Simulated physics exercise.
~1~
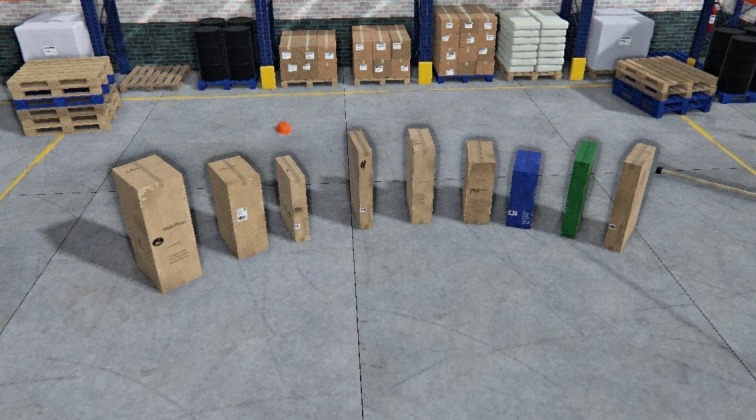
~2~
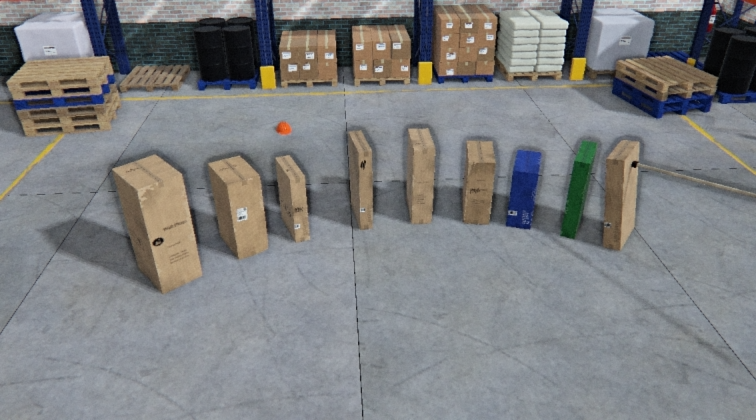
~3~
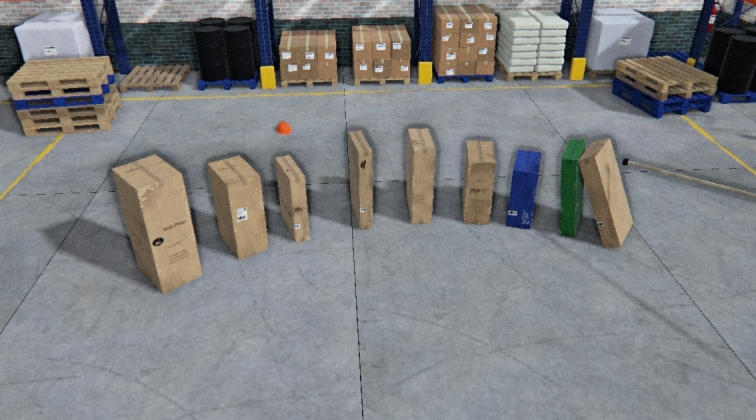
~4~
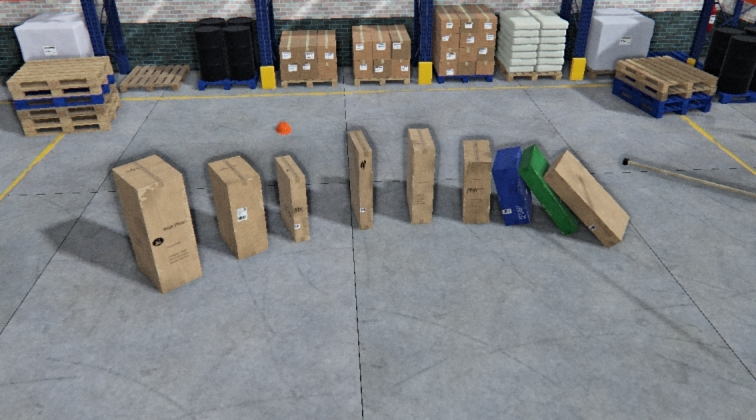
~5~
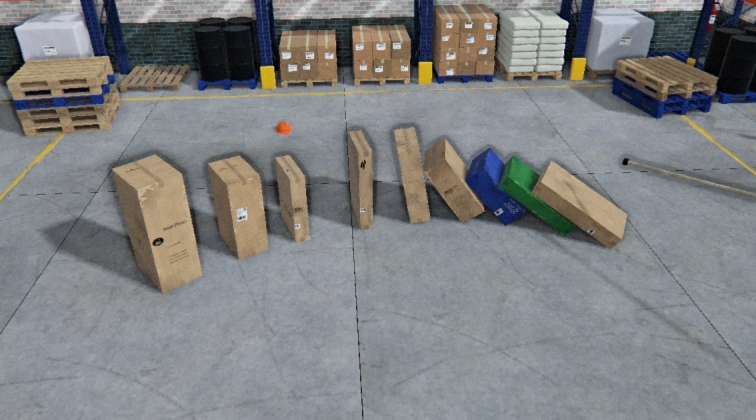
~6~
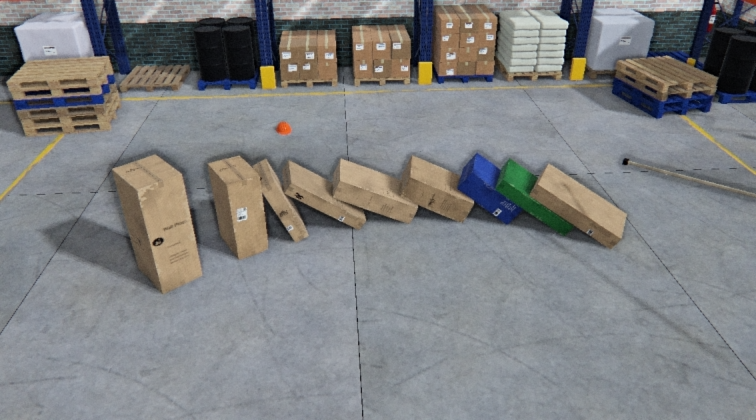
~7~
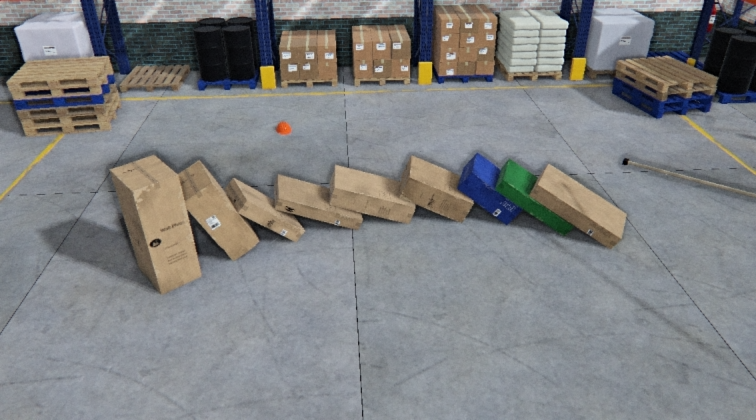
Nine tall cartons, mostly brown with one blue and one green toward the right, stand on end in a gentle curve across a grey warehouse floor, seen from above and in front. Pallets, stacked boxes and dark drums line the back wall, and a small orange cone sits behind the row. A pole reaches in from the right and tips the rightmost brown carton left into the green one. The green knocks the blue, and the topple runs leftward, carton after carton. It ends with the fallen ones overlapping and only the large leftmost carton still standing, its neighbour leaning against it.
